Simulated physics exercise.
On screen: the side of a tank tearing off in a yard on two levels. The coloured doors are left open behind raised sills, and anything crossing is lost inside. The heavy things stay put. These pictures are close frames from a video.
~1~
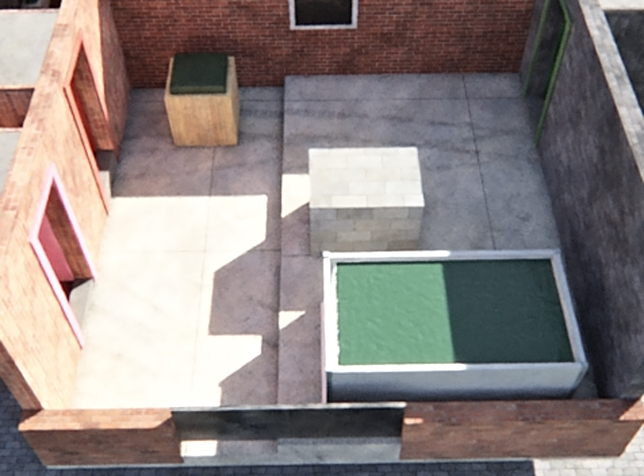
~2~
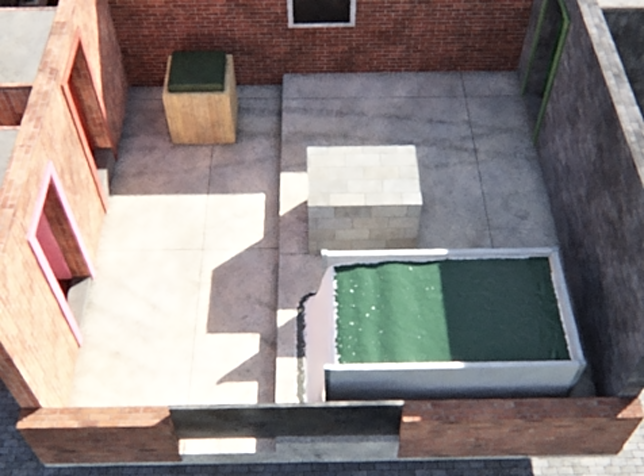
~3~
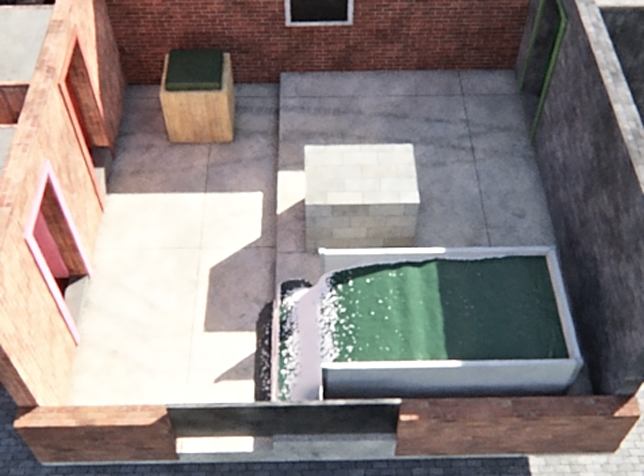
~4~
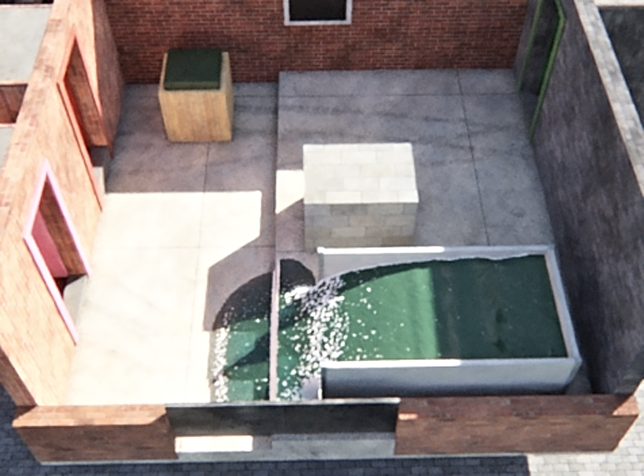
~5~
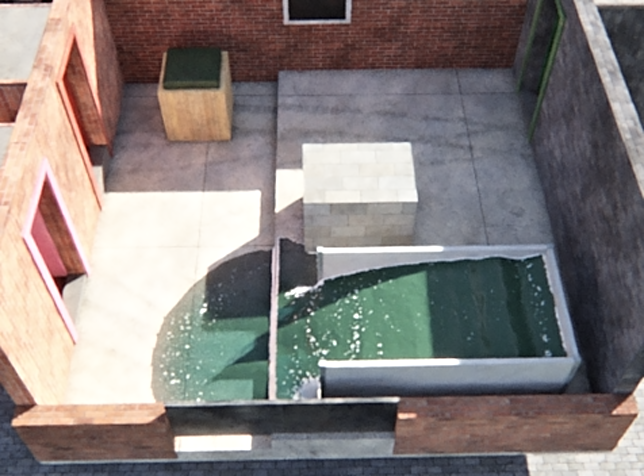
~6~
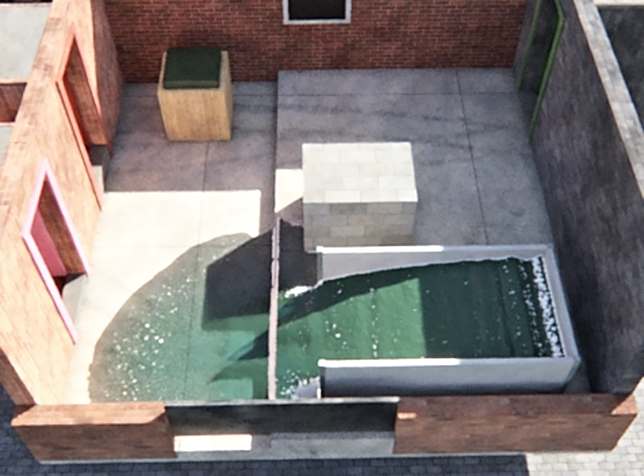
A walled yard on two levels, with brick walls and a concrete floor, is seen from high above. A white-rimmed tank of green water sits at lower right near a pale block, with a green-topped wooden box at upper left and a pink-framed doorway at left. The tank's left side tears away, and foaming water surges left over the step, fanning across the lower floor.
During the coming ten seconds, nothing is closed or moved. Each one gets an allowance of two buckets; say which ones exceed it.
In order: The pink door is swamped; the green door is not swamped; the red door is not swamped.
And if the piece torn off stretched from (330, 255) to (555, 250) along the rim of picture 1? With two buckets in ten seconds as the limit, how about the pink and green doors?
Note - pink door: Above threshold; green door: Above threshold.
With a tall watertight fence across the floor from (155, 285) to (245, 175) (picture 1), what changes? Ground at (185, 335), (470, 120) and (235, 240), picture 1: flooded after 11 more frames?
Soaked, untouched, soaked.
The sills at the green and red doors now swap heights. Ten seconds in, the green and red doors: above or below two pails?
After the swap, the green door falls short and the red door overshoots.
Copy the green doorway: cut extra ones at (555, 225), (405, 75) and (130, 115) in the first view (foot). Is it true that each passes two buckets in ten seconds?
Reading them off: Comes out lower, comes out lower, comes out higher.
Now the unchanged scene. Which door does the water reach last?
Last in line is the door marked green.
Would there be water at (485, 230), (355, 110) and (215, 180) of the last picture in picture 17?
Point by point: Not yet wet, not yet wet, inundated.
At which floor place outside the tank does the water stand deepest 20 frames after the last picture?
It will be deepest around (125, 85).
A moment on, water covers 30 % of the floor; the pink door over two buckets in, the green door not reached, the red door not reached.
Next, water covers 40 % of the floor; the pink door far over two buckets in, the green door not reached, the red door wet at the sill, nothing in.
Then, water covers 45 % of the floor; the pink door far over two buckets in, the green door not reached, the red door wet at the sill, nothing in.
Later, water covers 65 % of the floor; the pink door far over two buckets in, the green door not reached, the red door wet at the sill, nothing in.
In the end, water covers 60 % of the floor; the pink door far over two buckets in, the green door wet at the sill, nothing in, the red door wet at the sill, nothing in.
